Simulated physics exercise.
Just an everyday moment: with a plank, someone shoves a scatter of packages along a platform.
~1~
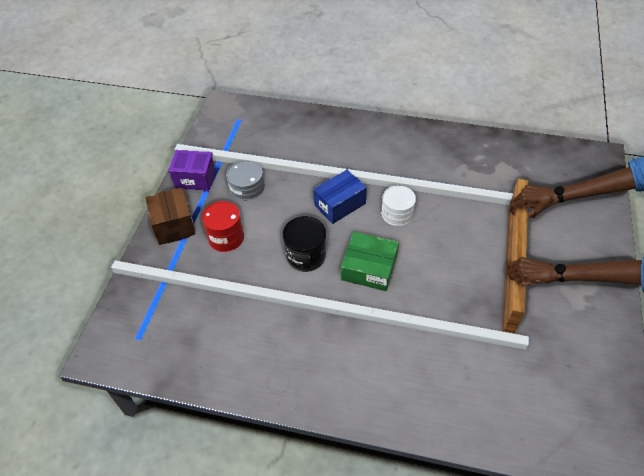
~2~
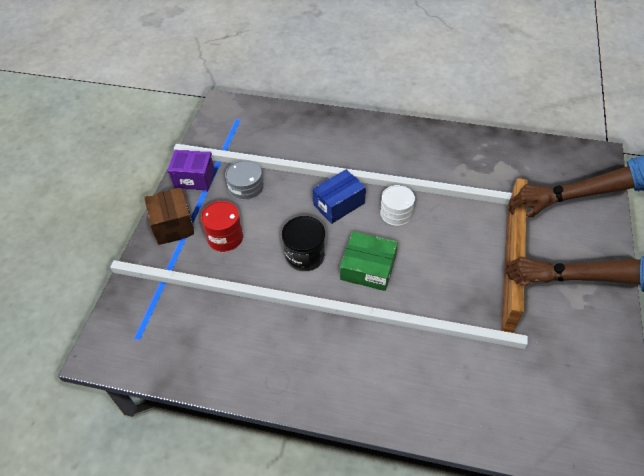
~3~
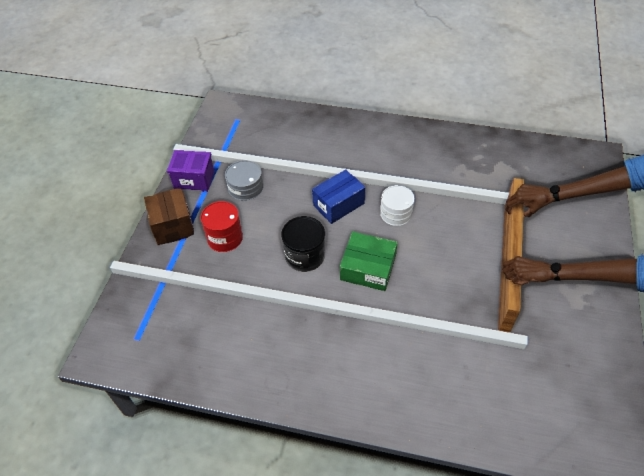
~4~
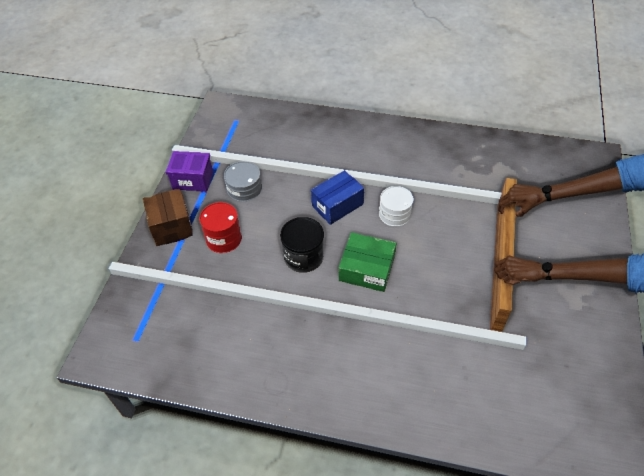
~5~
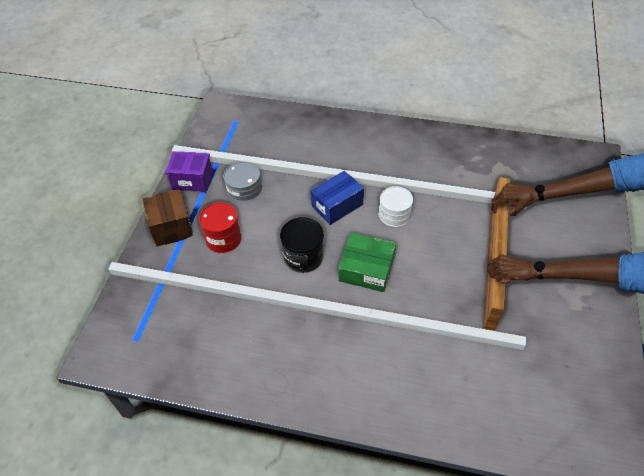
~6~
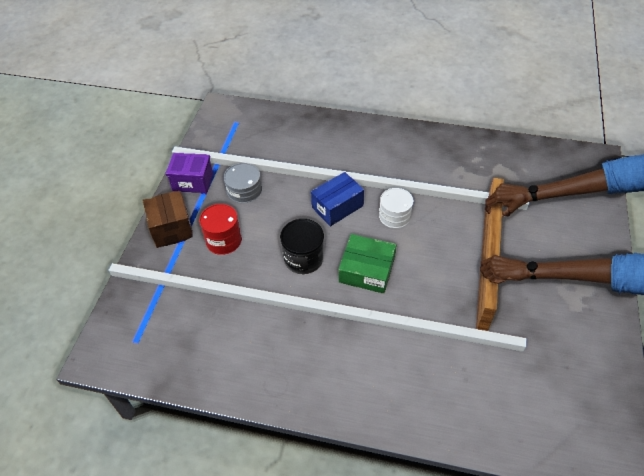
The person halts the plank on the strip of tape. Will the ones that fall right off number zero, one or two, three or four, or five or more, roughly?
Looks to me like the count going over is upwards of four.
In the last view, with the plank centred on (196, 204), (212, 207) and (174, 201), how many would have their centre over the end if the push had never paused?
Taking the three positions in turn, the counts come to 5, 4 and 6.
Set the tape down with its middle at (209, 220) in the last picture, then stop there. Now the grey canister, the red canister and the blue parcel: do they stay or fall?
Looking at each in turn, the grey canister is gone, the red canister is gone, and the blue parcel is still there.
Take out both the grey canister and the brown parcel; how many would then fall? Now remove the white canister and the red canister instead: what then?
The number is 3 for the first case and 3 for the second.
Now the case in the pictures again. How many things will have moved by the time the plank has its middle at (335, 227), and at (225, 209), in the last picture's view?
Well, it's 4 at the first one and 8 at the second.
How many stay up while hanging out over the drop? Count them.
The overhang total is 1.
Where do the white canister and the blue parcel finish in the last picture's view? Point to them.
Listed as asked: First (193, 174), and then (166, 166).
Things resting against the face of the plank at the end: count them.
All in all, 2.
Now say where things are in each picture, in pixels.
In the first picture, purple tote (193, 171); brown parcel (171, 216); grey canister (246, 180); plank (516, 254); tape (196, 214).
In the second picture, brown parcel (170, 216); red canister (223, 227).
In the third picture, grey canister (244, 180); black pail (304, 245).
In the fourth picture, purple tote (191, 172); white canister (396, 206).
In the fifth picture, brown parcel (168, 218); plank (497, 251).
In the sixth picture, purple tote (191, 174); brown parcel (169, 219); grey canister (243, 183); plank (490, 252); tape (193, 217).
Soon after, none off yet; purple tote at rest near (191, 174); brown parcel at rest near (169, 219); grey canister at rest near (243, 183).
Then, none off yet; purple tote moved a little near (186, 173); brown parcel moved a little near (146, 217); grey canister moved about its own width near (222, 180).
At rest, the number that fall off is five or more; fallen, black pail, red canister, grey canister, brown parcel and purple tote.
